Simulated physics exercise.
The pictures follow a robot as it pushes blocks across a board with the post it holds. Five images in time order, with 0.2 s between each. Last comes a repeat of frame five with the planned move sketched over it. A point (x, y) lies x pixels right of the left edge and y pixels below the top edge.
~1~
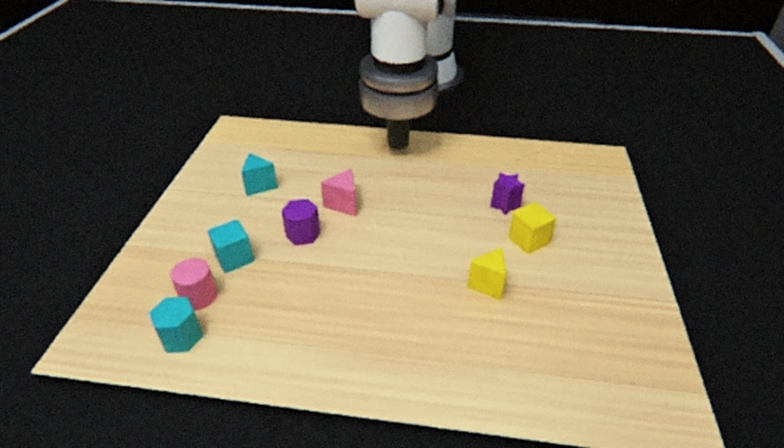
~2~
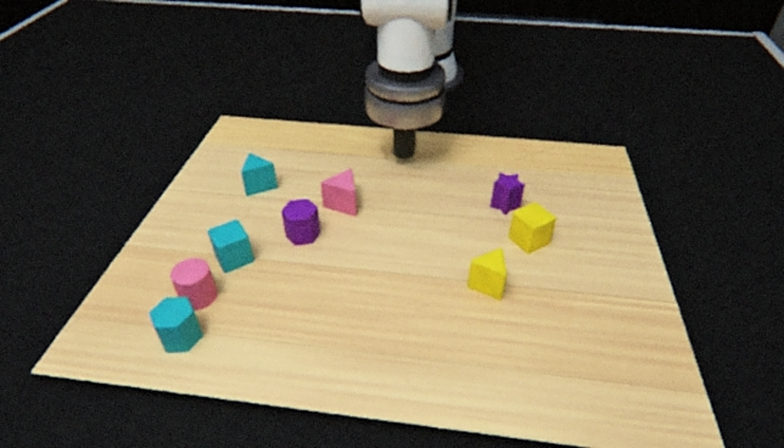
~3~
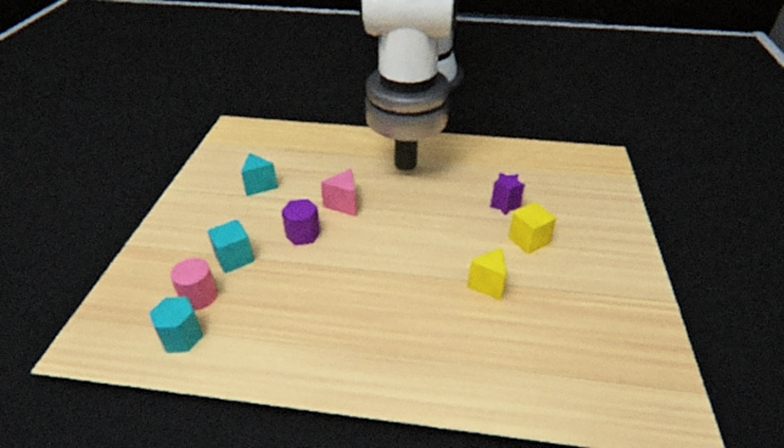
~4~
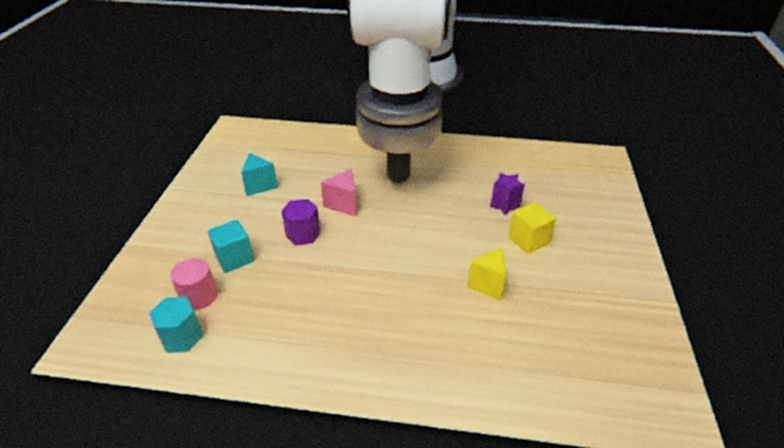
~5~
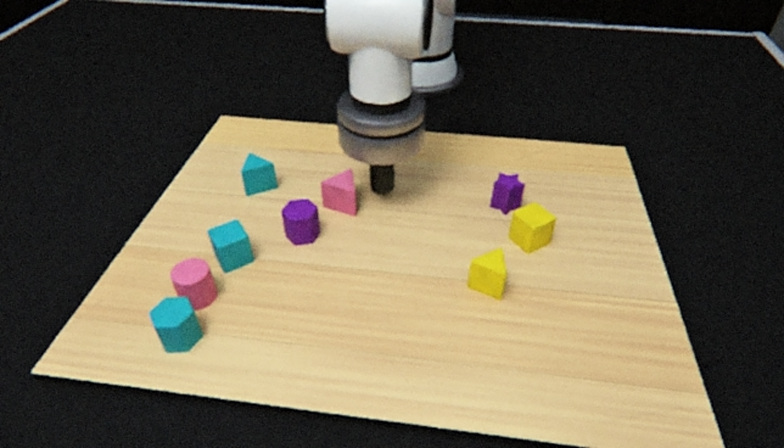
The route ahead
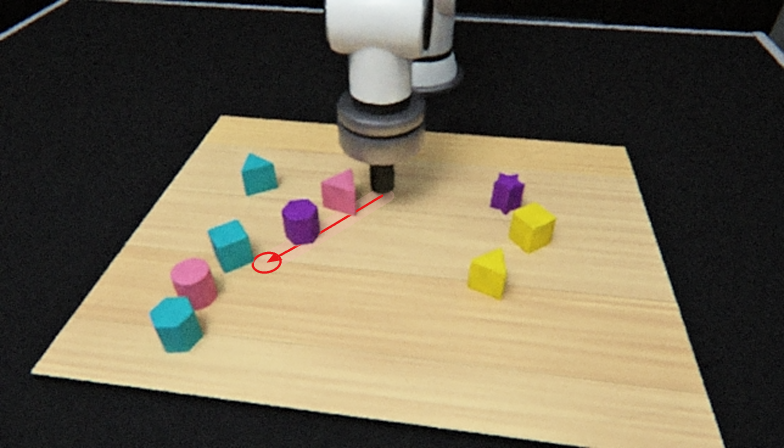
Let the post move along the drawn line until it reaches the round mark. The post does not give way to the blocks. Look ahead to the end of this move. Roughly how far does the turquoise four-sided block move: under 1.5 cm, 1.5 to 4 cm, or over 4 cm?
Shift: Under 1.5 cm.
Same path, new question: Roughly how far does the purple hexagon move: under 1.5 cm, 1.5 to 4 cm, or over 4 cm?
The answer is over 4 cm.
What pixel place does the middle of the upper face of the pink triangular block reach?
(322, 184)
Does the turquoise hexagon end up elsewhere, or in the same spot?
That block stays.
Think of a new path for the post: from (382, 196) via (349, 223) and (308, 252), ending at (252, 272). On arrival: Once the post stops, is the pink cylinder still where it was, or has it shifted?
It sits in its place.
Drawn move, from (382, 196) directly to (267, 263).
What follows on the original path. One third of the way, post at (347, 208); pink triangular block at (325, 184), turned 45° clockwise.
Two thirds of the way, post at (308, 231); purple hexagon at (275, 215), turned 35° clockwise; pink triangular block at (322, 184), turned 50° clockwise.
At the end, post at (265, 254); turquoise hexagon still; pink cylinder still; turquoise four-sided block at (222, 234); purple hexagon at (251, 217), turned 80° clockwise; pink triangular block at (322, 184), turned 50° clockwise.
